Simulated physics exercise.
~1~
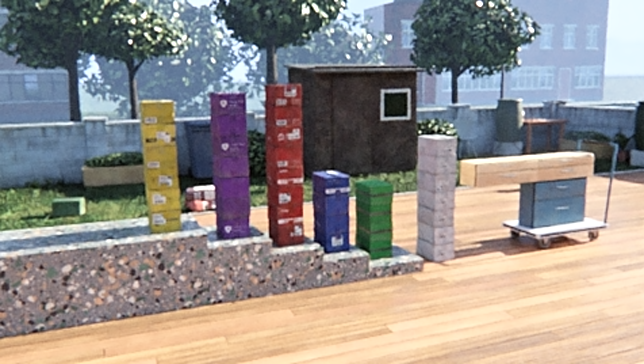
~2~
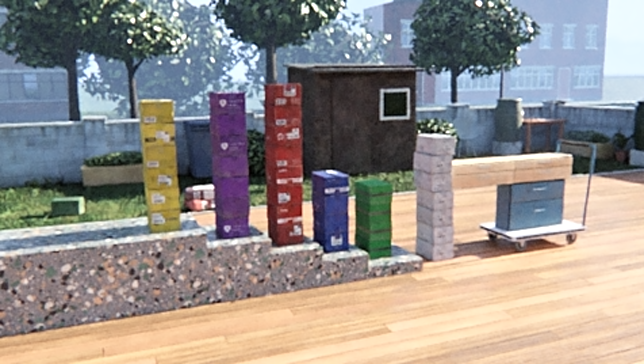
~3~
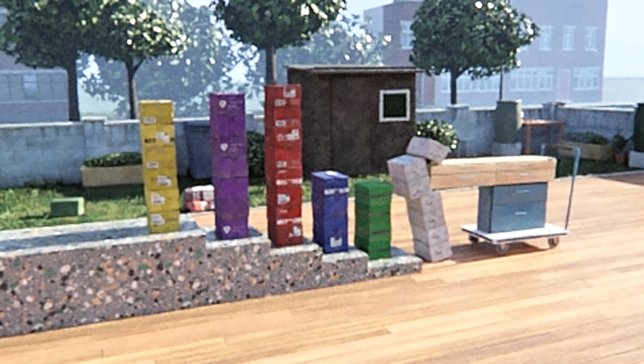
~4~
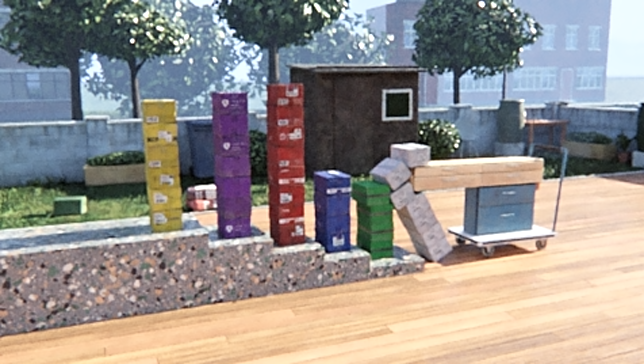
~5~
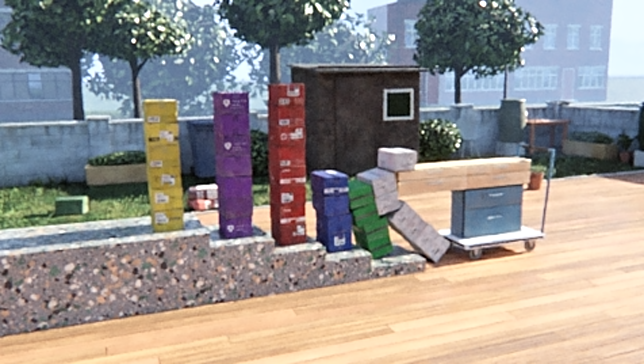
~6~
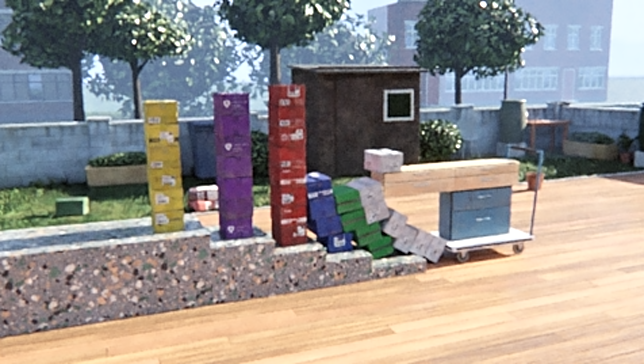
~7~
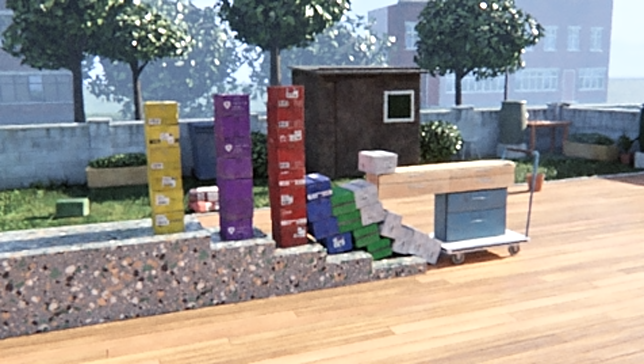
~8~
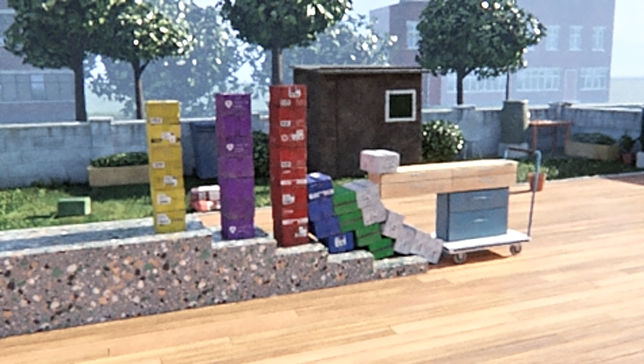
Columns of yellow, purple, red, blue, green and pale parcels stand from left to right on a speckled stepped ledge in a back yard, seen from the front by a slightly swaying camera. On the wooden deck at right, a trolley carrying a long wooden case over a grey-blue base rolls left into the pale pile. The pale column buckles and slumps leftward, its top parcel ending up on the front of the case. The green parcels lean into the blue ones, which tilt against the red column. The trolley stops, leaving blue and green slanted but propped up, while red, purple and yellow remain upright.
